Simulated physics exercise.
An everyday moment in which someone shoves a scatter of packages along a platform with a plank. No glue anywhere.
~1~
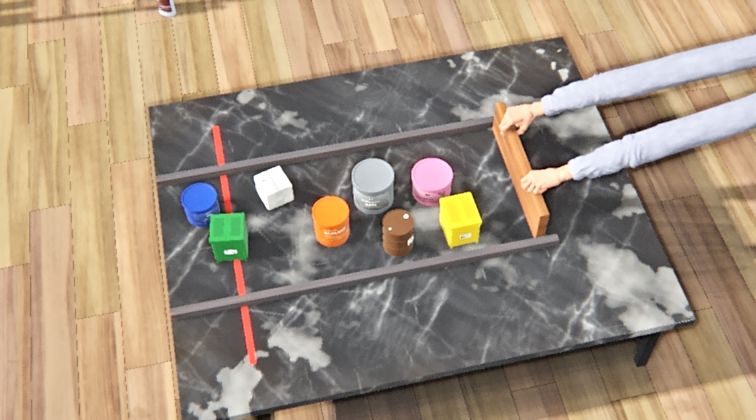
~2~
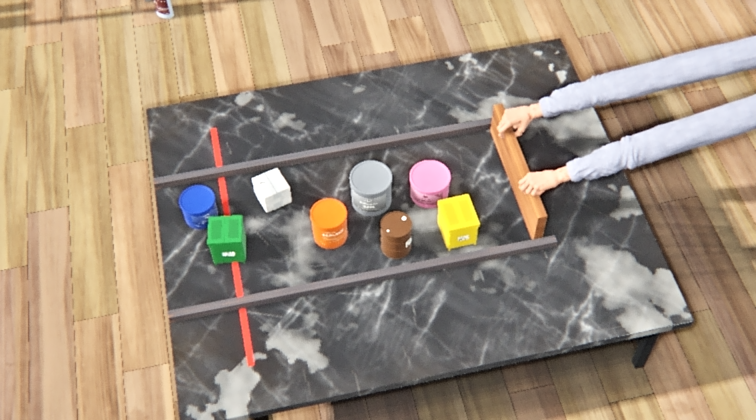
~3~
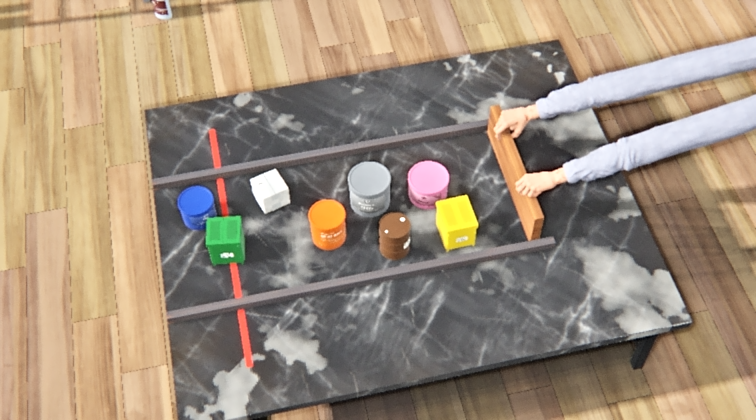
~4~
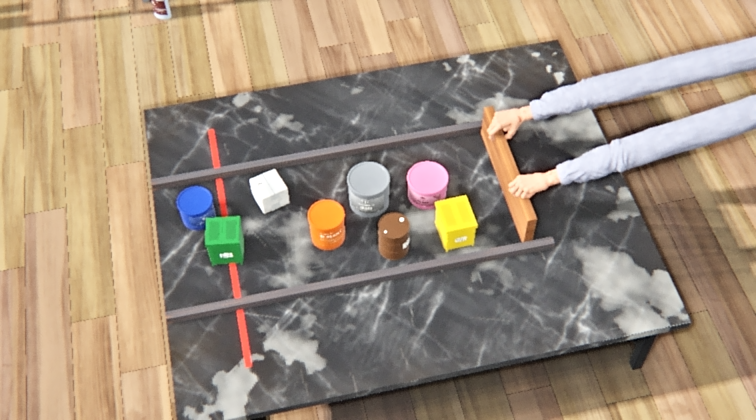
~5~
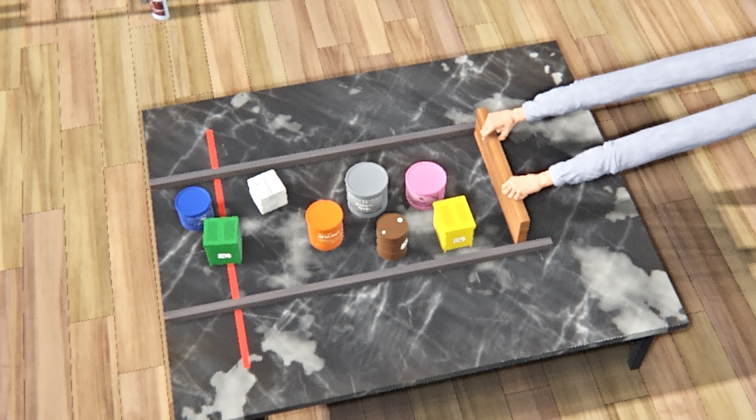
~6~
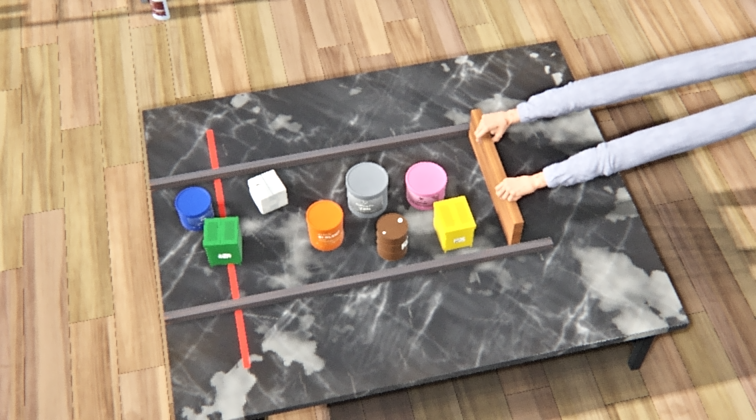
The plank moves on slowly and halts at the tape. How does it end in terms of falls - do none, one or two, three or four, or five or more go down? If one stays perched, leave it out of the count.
In the end, one or two go down.
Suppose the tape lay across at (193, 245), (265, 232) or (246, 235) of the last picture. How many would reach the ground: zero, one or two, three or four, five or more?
In the order of the places given: Five or more; no fall at all; either one or two.
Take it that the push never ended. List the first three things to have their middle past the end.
Blue pail, green tote, grey pail.
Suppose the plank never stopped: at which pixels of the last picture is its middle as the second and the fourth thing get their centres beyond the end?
(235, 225), later (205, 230).
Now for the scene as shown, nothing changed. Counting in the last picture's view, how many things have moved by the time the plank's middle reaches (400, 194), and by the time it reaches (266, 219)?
Respectively 4 and 8.
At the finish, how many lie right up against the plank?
The count in contact is 3.
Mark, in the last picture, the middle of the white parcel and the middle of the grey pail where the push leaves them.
Look around (204, 186) for the first and around (165, 212) for the second.
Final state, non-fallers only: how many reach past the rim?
The answer comes to 1.
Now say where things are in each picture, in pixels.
Blue pail (202, 205); green tote (230, 238); white parcel (274, 188); plank (519, 169); tape (232, 235), in the first picture.
Green tote (228, 240); orange pail (330, 224), in the second picture.
White parcel (271, 191); pink pail (428, 186), in the third picture.
Blue pail (197, 209); grey pail (369, 190), in the fourth picture.
Green tote (224, 242); brown canister (392, 237), in the fifth picture.
Blue pail (195, 210); green tote (224, 242); white parcel (268, 192); plank (495, 176); tape (226, 239), in the sixth picture.
A little later, none off yet; blue pail at rest near (195, 210); green tote at rest near (224, 242); white parcel at rest near (268, 192).
Next, none off yet; blue pail at rest near (195, 210); green tote at rest near (224, 242); white parcel shifted about its own width near (231, 185).
When it is over, the number that fall off is one or two; down, green tote and blue pail.
